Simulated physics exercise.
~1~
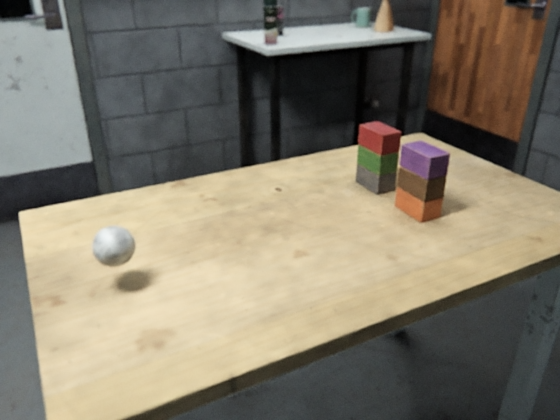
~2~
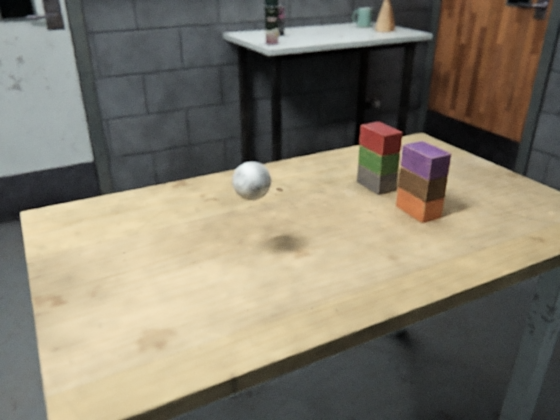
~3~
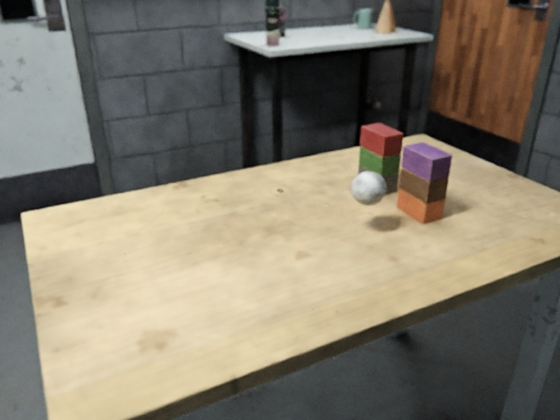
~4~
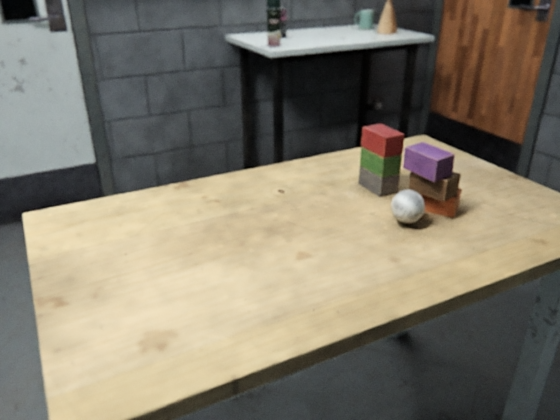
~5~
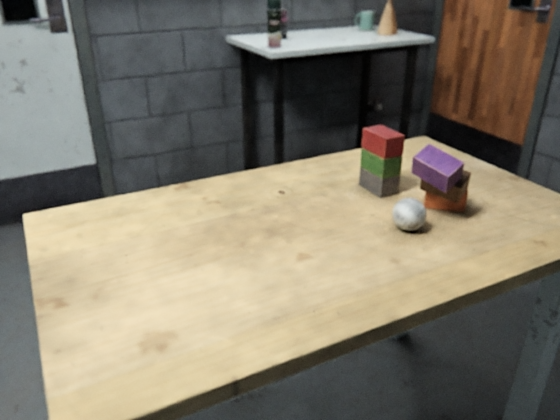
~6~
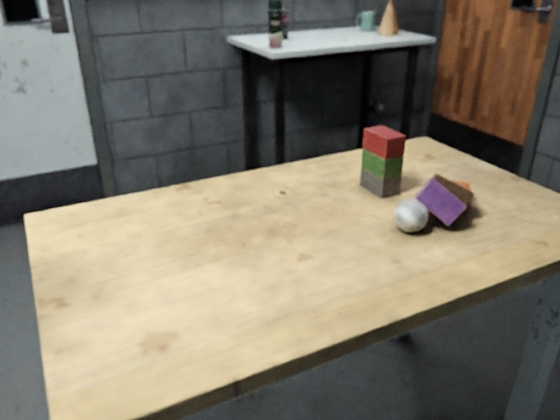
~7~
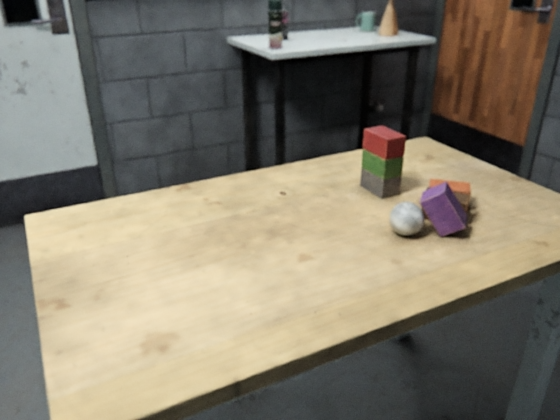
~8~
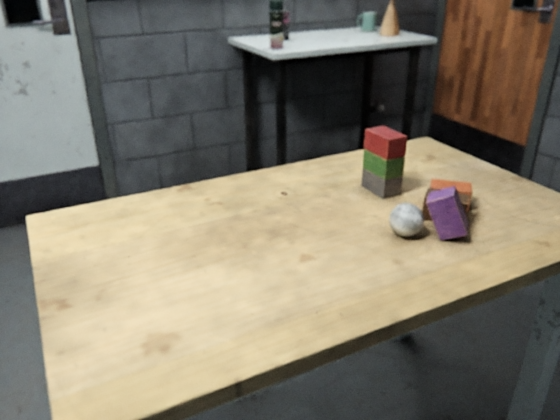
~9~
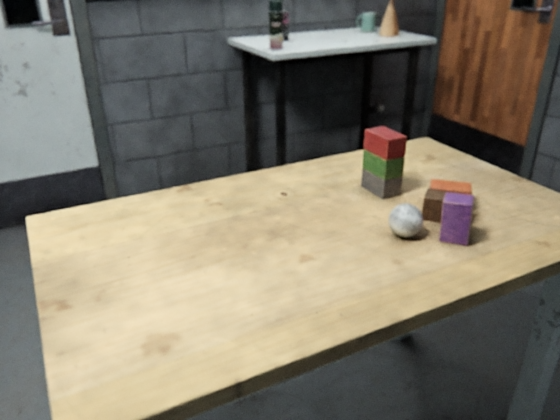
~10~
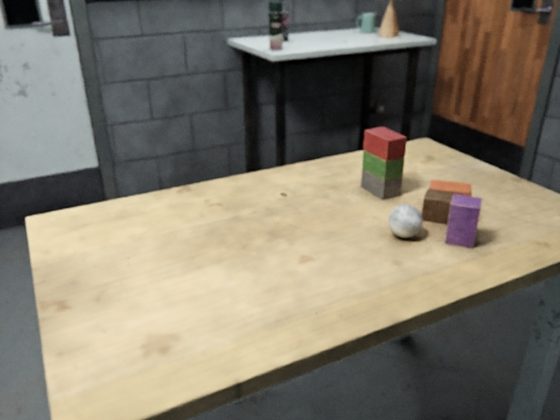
On a wooden table, a white ball flying right and striking the nearer block stack, toppling purple and brown beside shifted orange.
